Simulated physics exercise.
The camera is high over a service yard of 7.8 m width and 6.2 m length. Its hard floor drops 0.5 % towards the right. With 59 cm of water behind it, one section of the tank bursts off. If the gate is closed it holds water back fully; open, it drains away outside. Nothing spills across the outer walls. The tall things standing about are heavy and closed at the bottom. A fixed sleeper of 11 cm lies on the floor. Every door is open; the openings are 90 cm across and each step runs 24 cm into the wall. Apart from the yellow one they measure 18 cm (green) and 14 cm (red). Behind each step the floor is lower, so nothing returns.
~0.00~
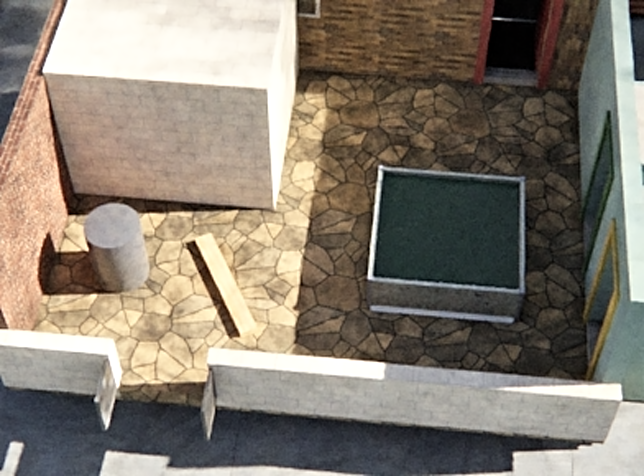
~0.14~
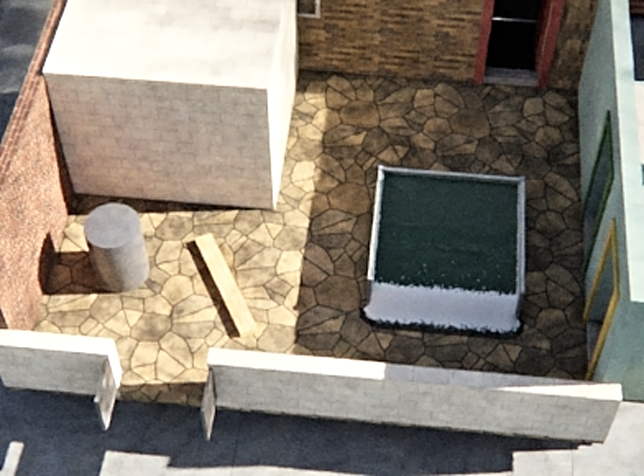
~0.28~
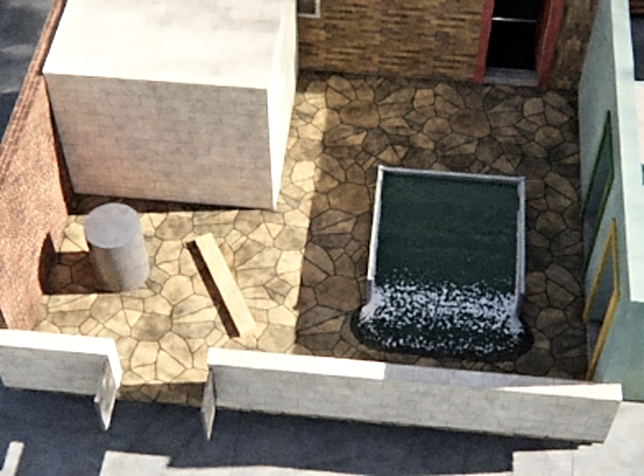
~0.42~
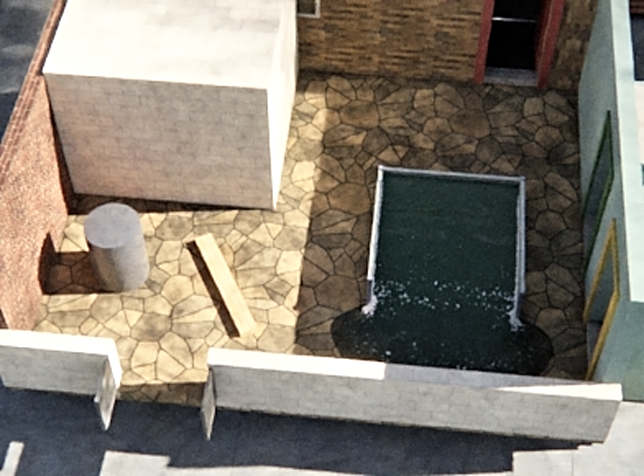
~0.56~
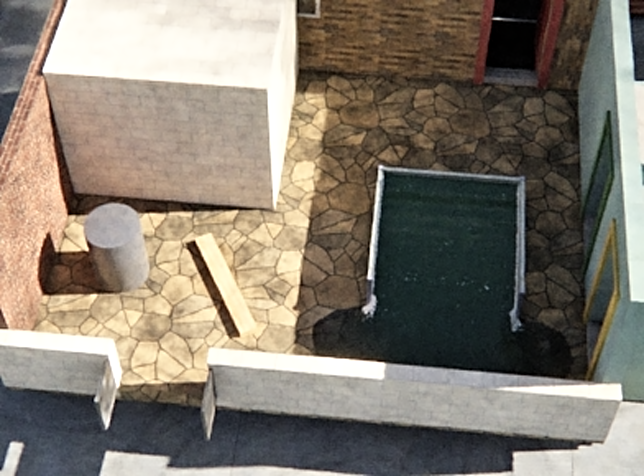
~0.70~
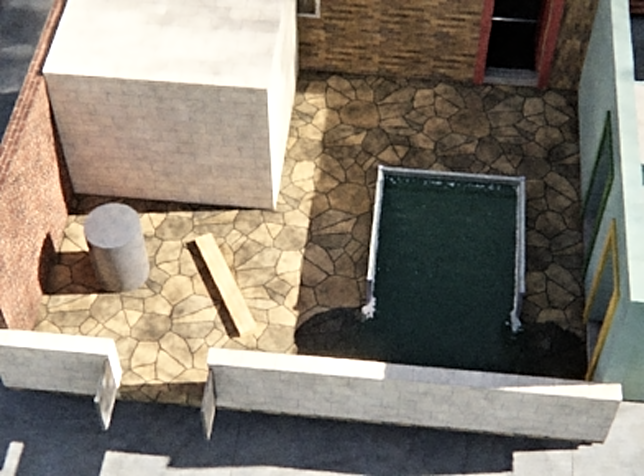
In a walled paved yard, dark water bursts from the tank's front and spreads across the floor.
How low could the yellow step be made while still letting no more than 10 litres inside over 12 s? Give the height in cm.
Some 27 cm above the ground.
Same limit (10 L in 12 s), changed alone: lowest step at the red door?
About 12.0 cm at red.
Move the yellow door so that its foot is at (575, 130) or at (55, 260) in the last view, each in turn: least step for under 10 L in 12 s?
About 8.5 and 8.0 cm.
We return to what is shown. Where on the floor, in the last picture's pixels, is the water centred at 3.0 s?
At about (415, 321).
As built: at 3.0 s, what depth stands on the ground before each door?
Depths in cm: Green 6, red 0, yellow 24.
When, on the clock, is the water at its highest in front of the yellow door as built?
Near 2.6 s.
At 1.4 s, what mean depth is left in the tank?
About 31 cm.
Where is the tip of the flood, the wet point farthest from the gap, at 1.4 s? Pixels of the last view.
Around (216, 380).
After 1.4 s water covers 15 % of the floor, deepest (44 cm) near (587, 415); 9 cm at the yellow door, 0 litres in over its 11 cm step.
After 3.0 s water covers 50 % of the floor, deepest (32 cm) near (573, 414); 24 cm at the yellow door, 63 litres in over its 11 cm step.
After 12.0 s water covers 95 % of the floor, deepest (10 cm) near (301, 251); 7 cm at the yellow door, 142 litres in over its 11 cm step.
At the yellow door as built, the water arrived by 0.8 s and peaked near 25 cm at 2.6 s.
With a step of 21.5 cm, 29 litres would have come in within the 12 s; with 29 cm, 5 litres. So under 10 litres takes about 27 cm.
